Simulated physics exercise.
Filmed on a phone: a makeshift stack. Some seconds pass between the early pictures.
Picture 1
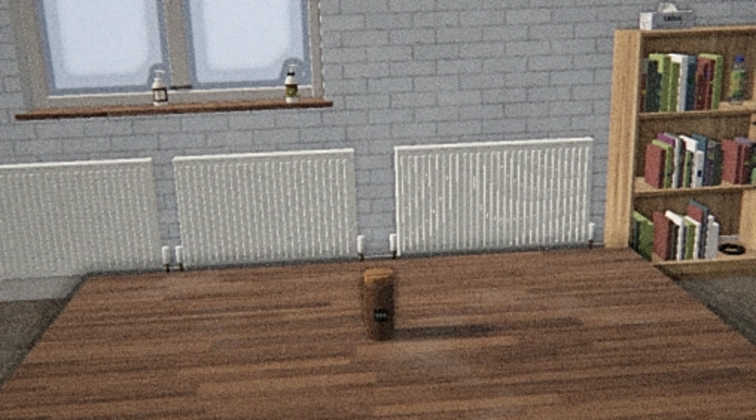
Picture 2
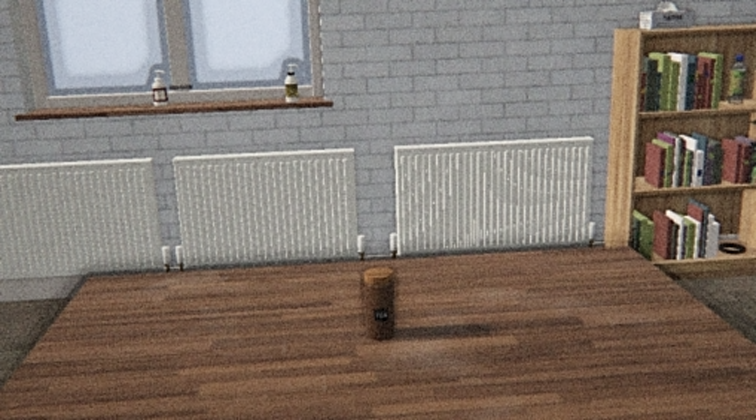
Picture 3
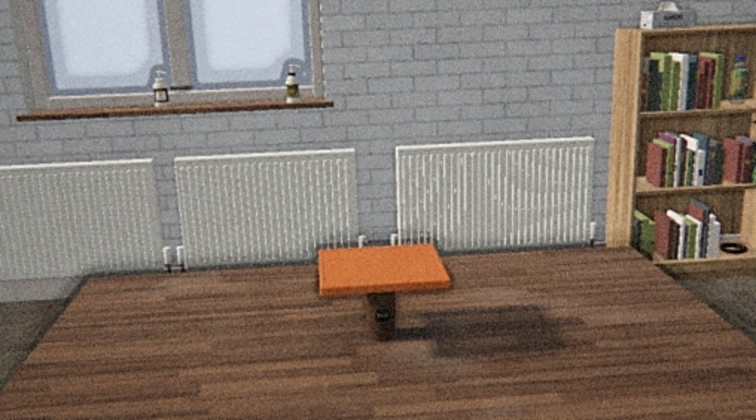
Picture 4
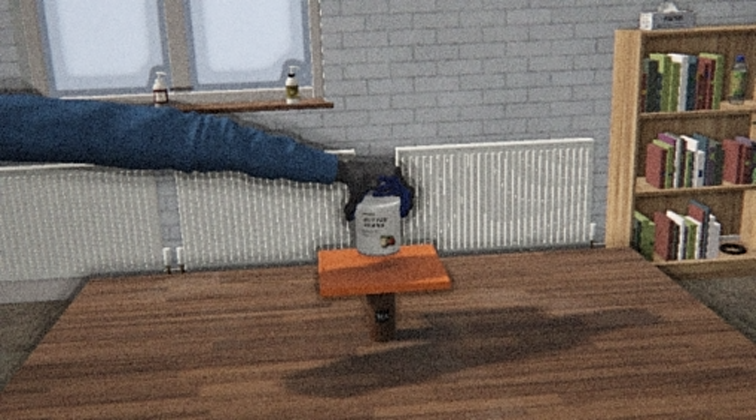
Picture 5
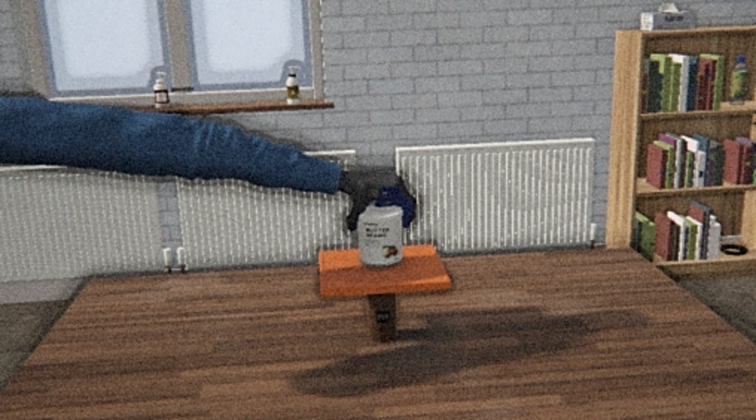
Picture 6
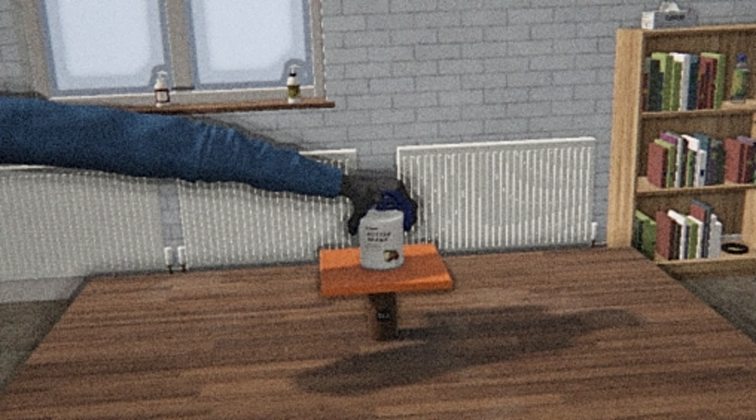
An orange lid appeared on top of the small brown container on the wooden table, then a gloved hand reaching in from the left lowered a white tin onto the lid.
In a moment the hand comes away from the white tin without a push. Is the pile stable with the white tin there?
It stays up.
Then, 0.20 s after the last picture, nothing has stirred.
Then, 0.50 s after the last picture, white tin resting near (381, 240).
At rest, all 3 in place. Seen from the same camera at the end, white tin near (381, 240). The stack keeps its balance.
